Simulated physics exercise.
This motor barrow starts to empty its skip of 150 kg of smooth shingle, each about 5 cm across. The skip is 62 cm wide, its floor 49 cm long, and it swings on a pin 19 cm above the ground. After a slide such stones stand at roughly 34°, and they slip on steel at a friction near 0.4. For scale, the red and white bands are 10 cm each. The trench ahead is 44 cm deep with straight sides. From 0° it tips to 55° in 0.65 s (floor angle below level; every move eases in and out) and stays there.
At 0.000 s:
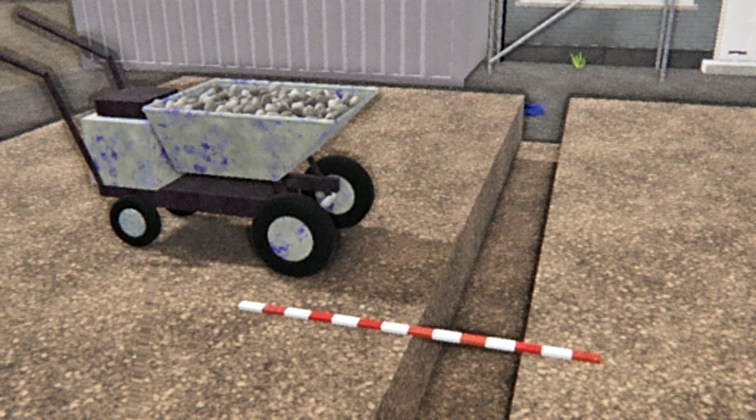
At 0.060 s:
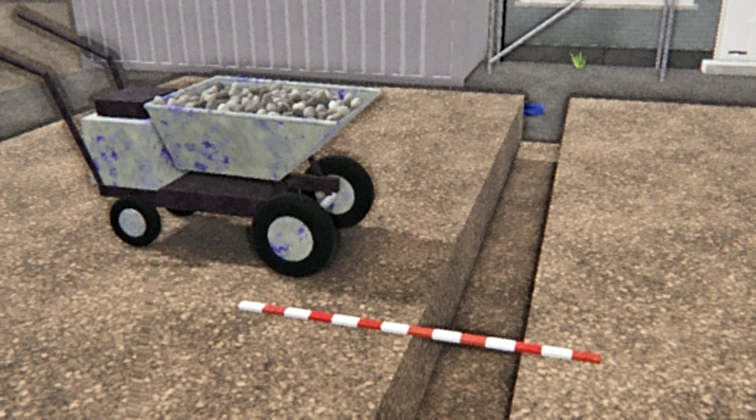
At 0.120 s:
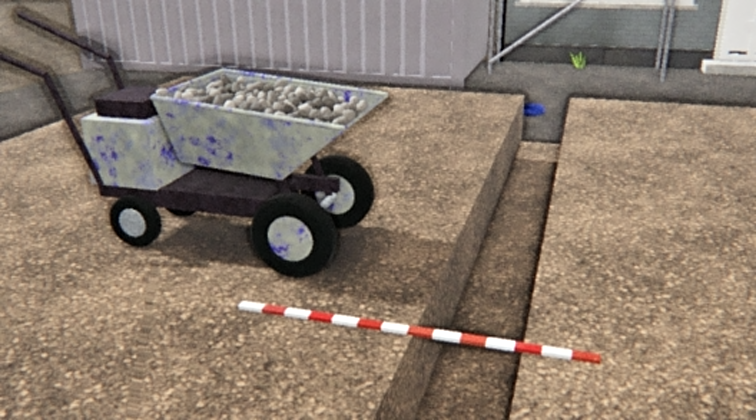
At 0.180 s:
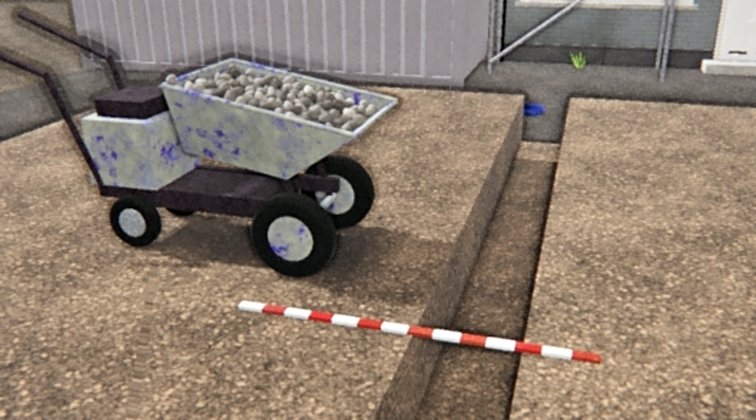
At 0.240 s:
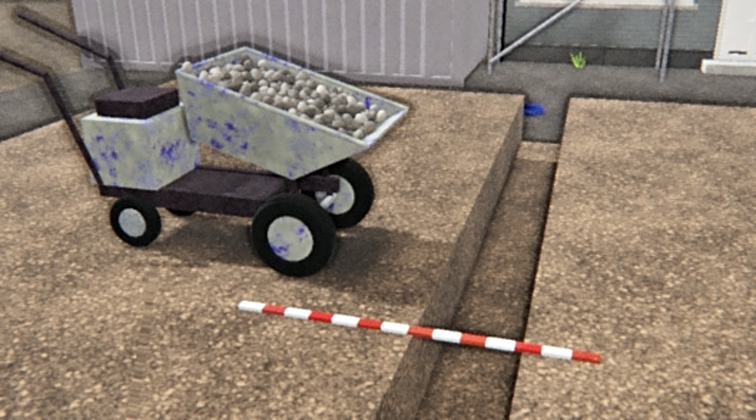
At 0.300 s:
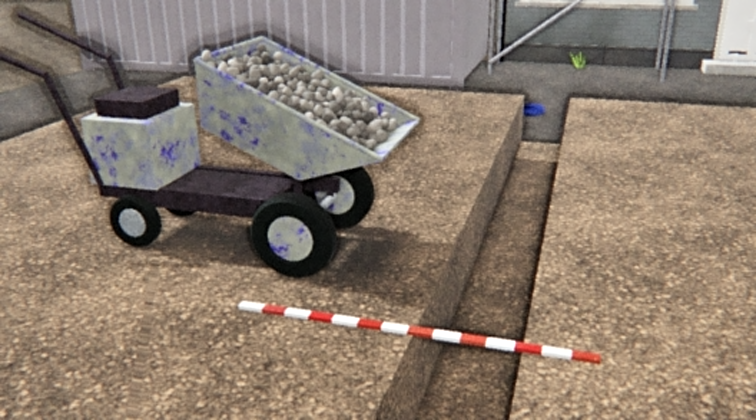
On a gravelly brown yard, seen from slightly above and to one side, a straight-sided trench runs back toward a grey corrugated wall and metal fencing. A pale, blue-stained motor barrow with dark handles and black tyres stands at left, its skip full of grey stones, with a red-and-white pole lying across the trench. The skip tilts steadily steeper toward the right, its rear rising, while the wheels and view stay still.
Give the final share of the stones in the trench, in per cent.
About 91 per cent.
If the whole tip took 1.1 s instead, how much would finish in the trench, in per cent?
It would be near 100 per cent.
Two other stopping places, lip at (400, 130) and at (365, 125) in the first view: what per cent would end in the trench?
About 45 and 70 per cent.
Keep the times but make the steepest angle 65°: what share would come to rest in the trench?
In that case some 90 per cent.
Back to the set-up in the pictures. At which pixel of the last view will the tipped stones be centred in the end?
Near (491, 338).
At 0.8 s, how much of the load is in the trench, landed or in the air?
About 15 per cent by then.
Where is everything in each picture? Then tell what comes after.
In the first picture, the skip is at 0°, its lip at (334, 123); the top of the load is at (273, 95).
In the second picture, the skip is at 1°, its lip at (337, 124); the top of the load is at (265, 94); the stones move at 0.3 m/s on average.
The third picture shows lip at (345, 129), floor tilted 5°, highest stones at (227, 86); the stones move at 0.7 m/s on average.
The fourth picture shows lip at (356, 136), floor tilted 10°, highest stones at (234, 78); the stones move at 0.9 m/s on average.
In the fifth picture, the skip is at 17°, its lip at (369, 147); the top of the load is at (243, 68); the stones move at 1.1 m/s on average.
In the sixth picture, the skip is at 24°, its lip at (382, 160); the top of the load is at (256, 58); the stones move at 1.2 m/s on average.
After 0.5 s the floor is at 47°; 100 % in the skip; the foremost stones are at (411, 173).
After 0.8 s the floor is at 55°; 84 % in the skip, 3 % short of the trench, 13 % in the trench; the foremost stones are at (496, 259).
After 1.1 s the floor is at 55°; 35 % in the skip, 2 % short of the trench, 54 % in the trench, 9 % past the trench; the foremost stones are at (631, 288).
After 3.0 s the floor is at 55°; 0 % in the skip, 91 % in the trench, 9 % past the trench; the foremost stones are past the picture's edge.
